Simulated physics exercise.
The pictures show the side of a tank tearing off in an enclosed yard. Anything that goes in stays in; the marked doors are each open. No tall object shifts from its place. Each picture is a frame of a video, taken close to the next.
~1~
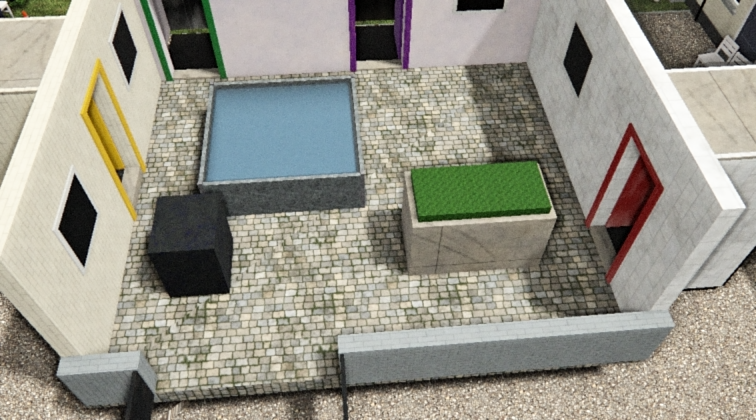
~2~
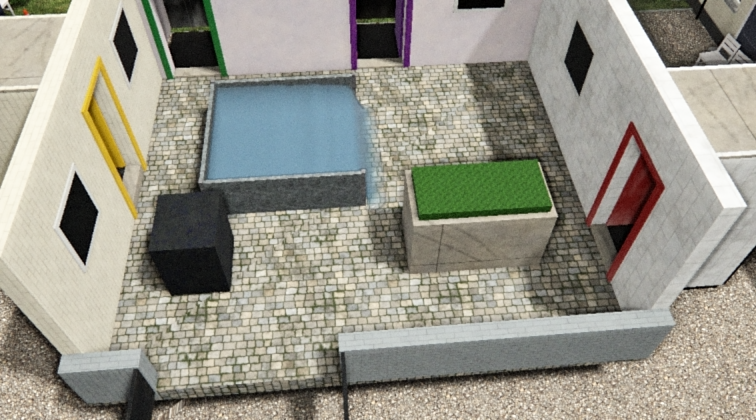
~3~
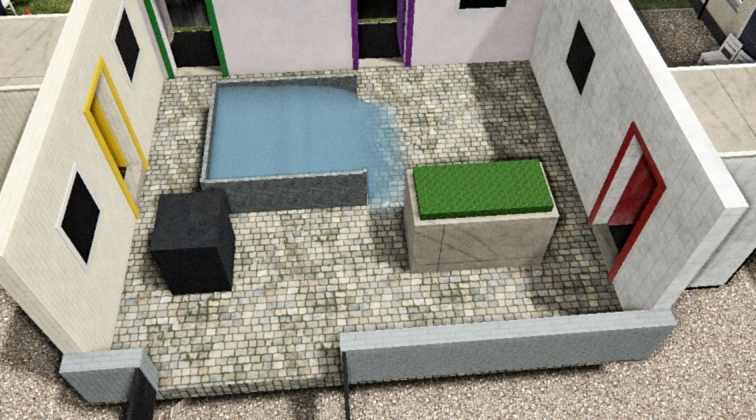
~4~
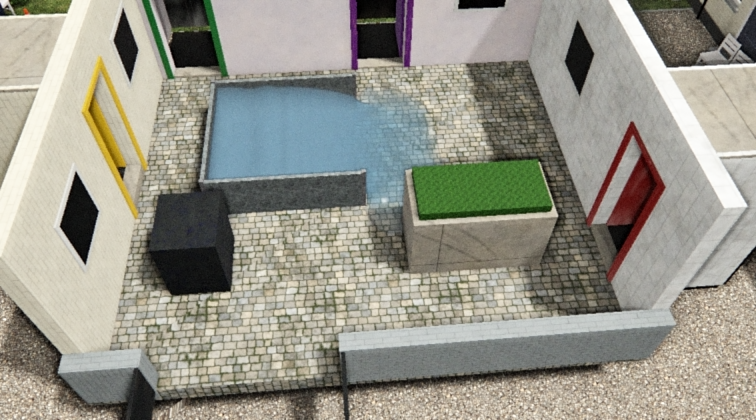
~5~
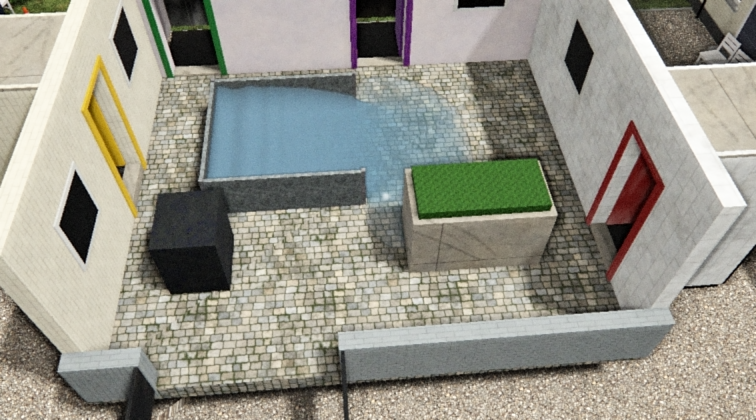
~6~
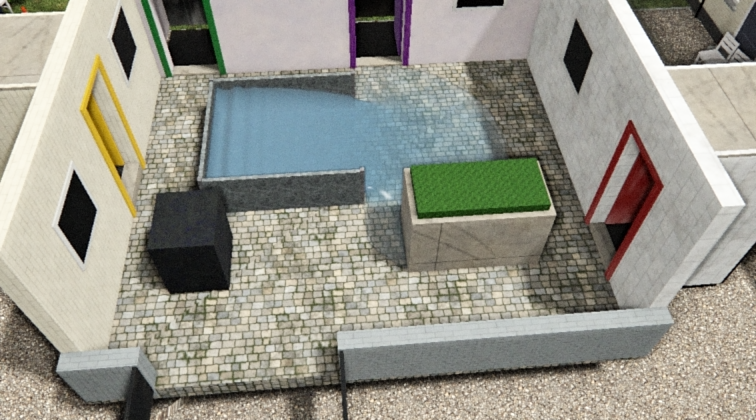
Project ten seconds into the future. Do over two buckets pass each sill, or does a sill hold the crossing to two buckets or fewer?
The yellow door holds it to two or fewer; the red door passes over two; the green door passes over two; the purple door passes over two.
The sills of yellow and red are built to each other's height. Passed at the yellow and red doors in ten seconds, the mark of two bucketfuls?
I'd say yellow doesn't reach it while red doesn't reach it.
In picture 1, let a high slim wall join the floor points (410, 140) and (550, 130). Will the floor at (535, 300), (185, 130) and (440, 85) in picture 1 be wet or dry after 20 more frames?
Results in order: Swamped / bone-dry / swamped.
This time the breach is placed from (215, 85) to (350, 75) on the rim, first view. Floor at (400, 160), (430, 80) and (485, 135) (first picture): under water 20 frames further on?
Point by point: Untouched, swamped and swamped.
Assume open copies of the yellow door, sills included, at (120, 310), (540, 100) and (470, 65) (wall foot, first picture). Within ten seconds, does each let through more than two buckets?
Each in turn, the new doors: Remains within bounds, breaks the limit, breaks the limit.
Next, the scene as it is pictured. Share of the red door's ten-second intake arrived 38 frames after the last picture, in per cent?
It should be near 80 percent of the ten-second total.
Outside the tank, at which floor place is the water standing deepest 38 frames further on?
Deepest spot: Near (158, 98).
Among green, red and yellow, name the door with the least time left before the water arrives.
Looks like the door marked red.
A moment on, water covers 35 % of the floor; the yellow door not reached, the red door not reached, the green door not reached, the purple door wet at the sill, nothing in.
Next, water covers 40 % of the floor; the yellow door not reached, the red door under two buckets in, the green door not reached, the purple door under two buckets in.
Then, water covers 50 % of the floor; the yellow door not reached, the red door over two buckets in, the green door not reached, the purple door under two buckets in.
Later, water covers 85 % of the floor; the yellow door not reached, the red door far over two buckets in, the green door wet at the sill, nothing in, the purple door over two buckets in.
In the end, water covers 100 % of the floor; the yellow door wet at the sill, nothing in, the red door far over two buckets in, the green door over two buckets in, the purple door far over two buckets in.
